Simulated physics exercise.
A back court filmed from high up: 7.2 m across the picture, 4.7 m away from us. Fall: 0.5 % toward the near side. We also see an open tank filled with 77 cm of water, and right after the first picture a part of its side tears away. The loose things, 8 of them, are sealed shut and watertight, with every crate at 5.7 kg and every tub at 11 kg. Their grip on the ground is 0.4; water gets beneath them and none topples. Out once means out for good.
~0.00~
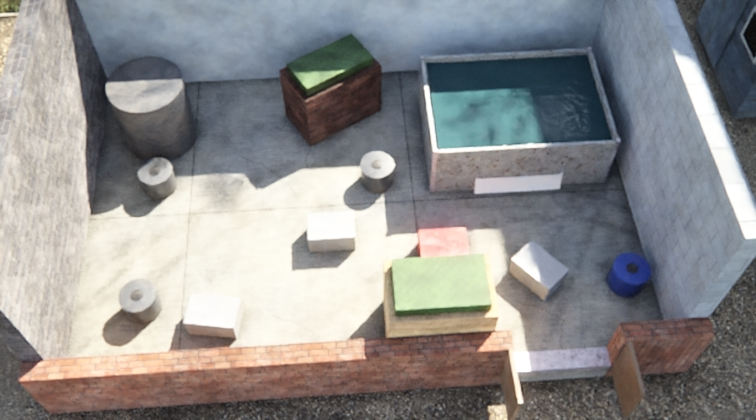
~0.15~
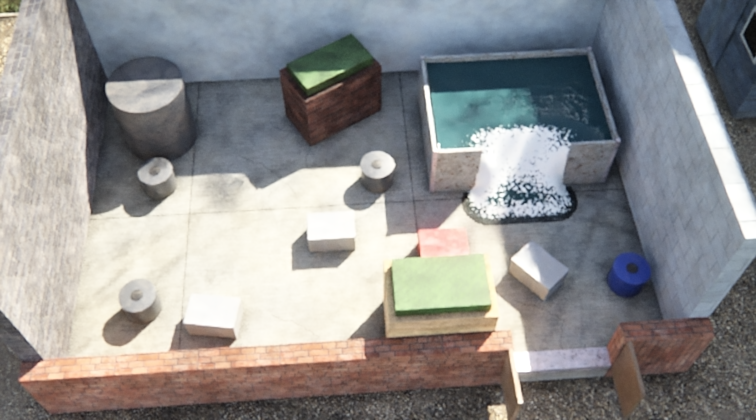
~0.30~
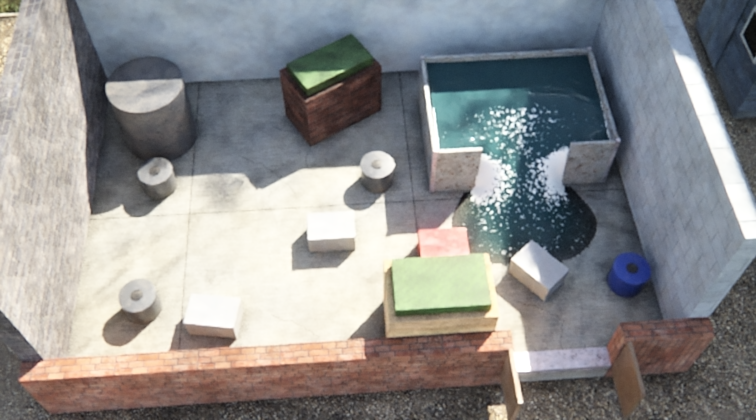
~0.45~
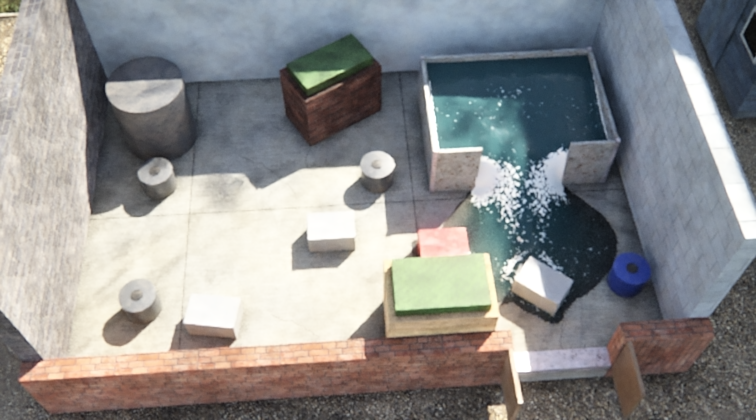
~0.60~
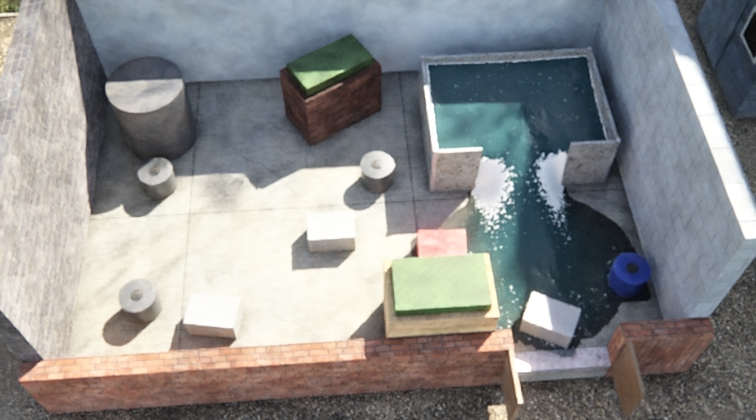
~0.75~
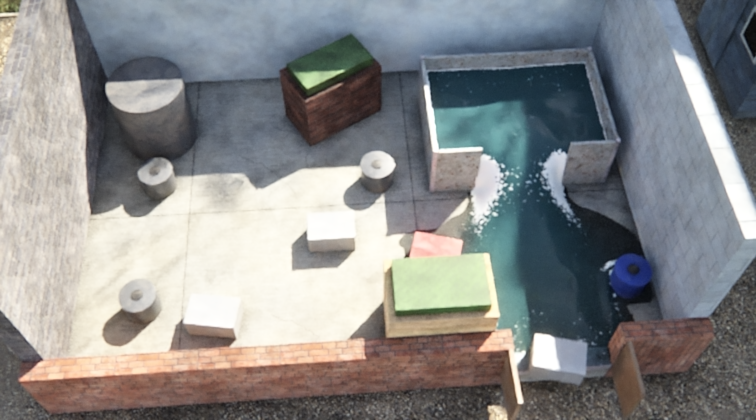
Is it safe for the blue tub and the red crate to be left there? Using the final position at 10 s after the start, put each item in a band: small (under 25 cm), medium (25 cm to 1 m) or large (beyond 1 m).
Blue tub: Large, red crate: Large.
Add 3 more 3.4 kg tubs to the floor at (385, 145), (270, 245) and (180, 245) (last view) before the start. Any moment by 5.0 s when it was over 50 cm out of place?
First inside the limit, then outside the limit, then outside the limit.
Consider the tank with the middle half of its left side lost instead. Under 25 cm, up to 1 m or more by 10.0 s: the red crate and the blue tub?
If so, the red crate shifts a bit, the blue tub remains in place.
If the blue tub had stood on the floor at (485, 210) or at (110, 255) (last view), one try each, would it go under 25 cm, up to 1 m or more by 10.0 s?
Spot one - it is swept away; spot two - it barely budges.
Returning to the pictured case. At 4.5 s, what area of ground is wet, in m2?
I'd estimate close to 24 m2.
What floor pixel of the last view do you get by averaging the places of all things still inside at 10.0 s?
I'd put it close to (206, 220) in the last view.
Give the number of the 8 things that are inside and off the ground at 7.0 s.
Just then, the number is 2.
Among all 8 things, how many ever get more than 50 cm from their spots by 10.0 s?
5.
After 2.0 s the blue tub is near (634, 306), 0.7 m from its start, afloat; the red crate is near (327, 249), 1.5 m from its start, afloat; 1 of 8 are out; 2 afloat.
After 4.5 s the blue tub has gone out; the red crate is near (108, 209), 4.3 m from its start, afloat; 2 of 8 are out; 2 afloat.
After 7.0 s the blue tub has gone out; the red crate is near (114, 161), 4.5 m from its start, afloat; 2 of 8 are out; 2 afloat.
After 10.0 s the blue tub has gone out; the red crate is near (116, 149), 4.6 m from its start, afloat; 2 of 8 are out; 2 afloat.
